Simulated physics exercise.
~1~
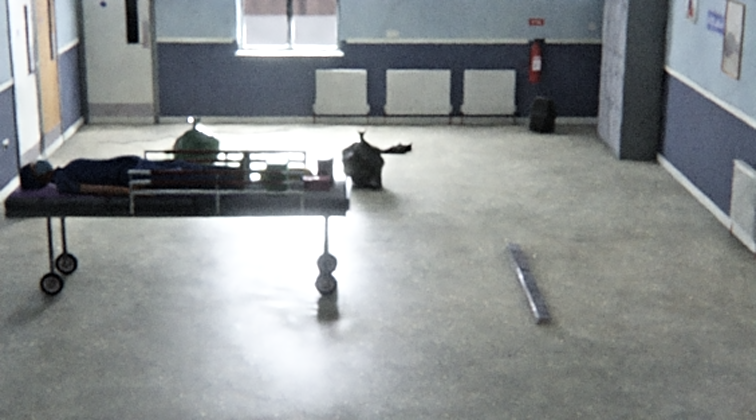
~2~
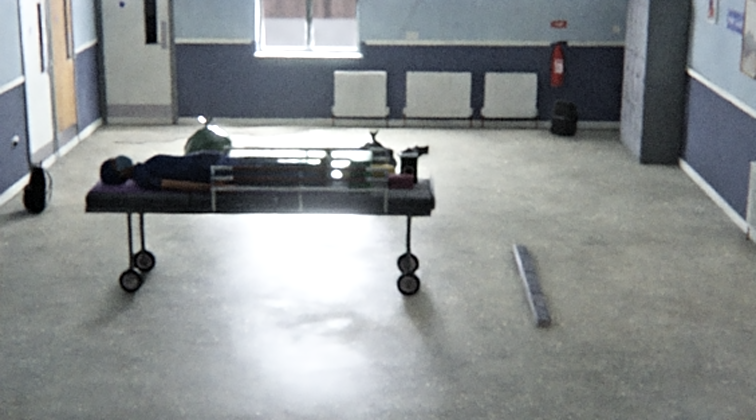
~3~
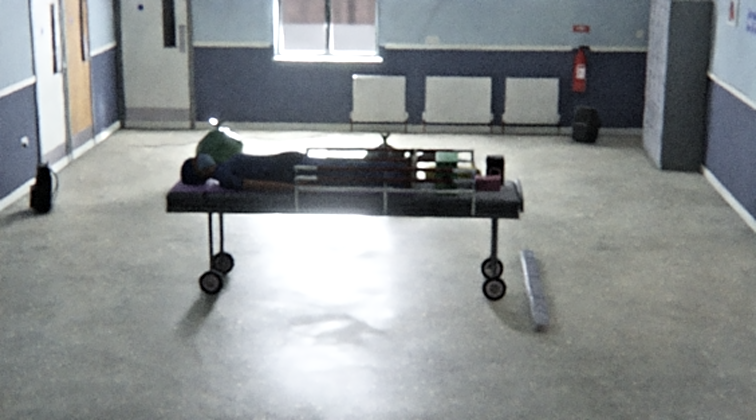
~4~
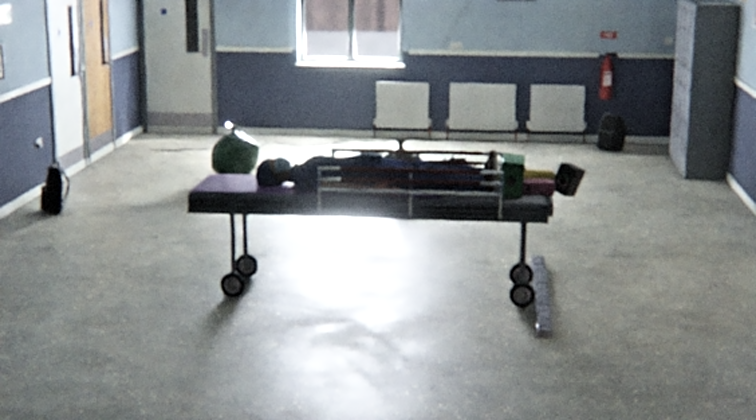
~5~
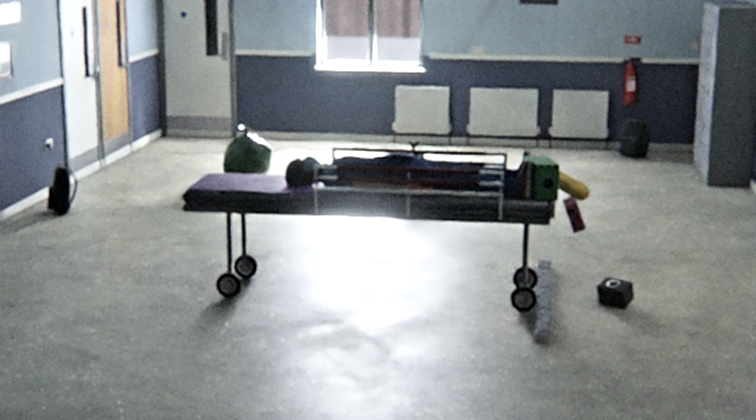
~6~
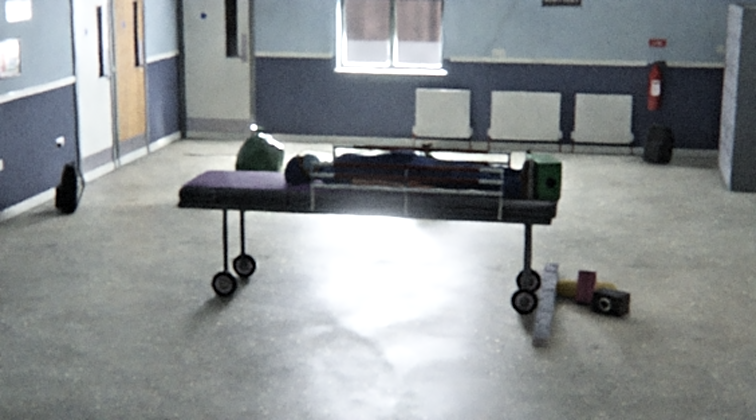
Trolley carrying a limp person rolling right to a sill and stopping, three items sliding off, person and green monitor staying aboard.
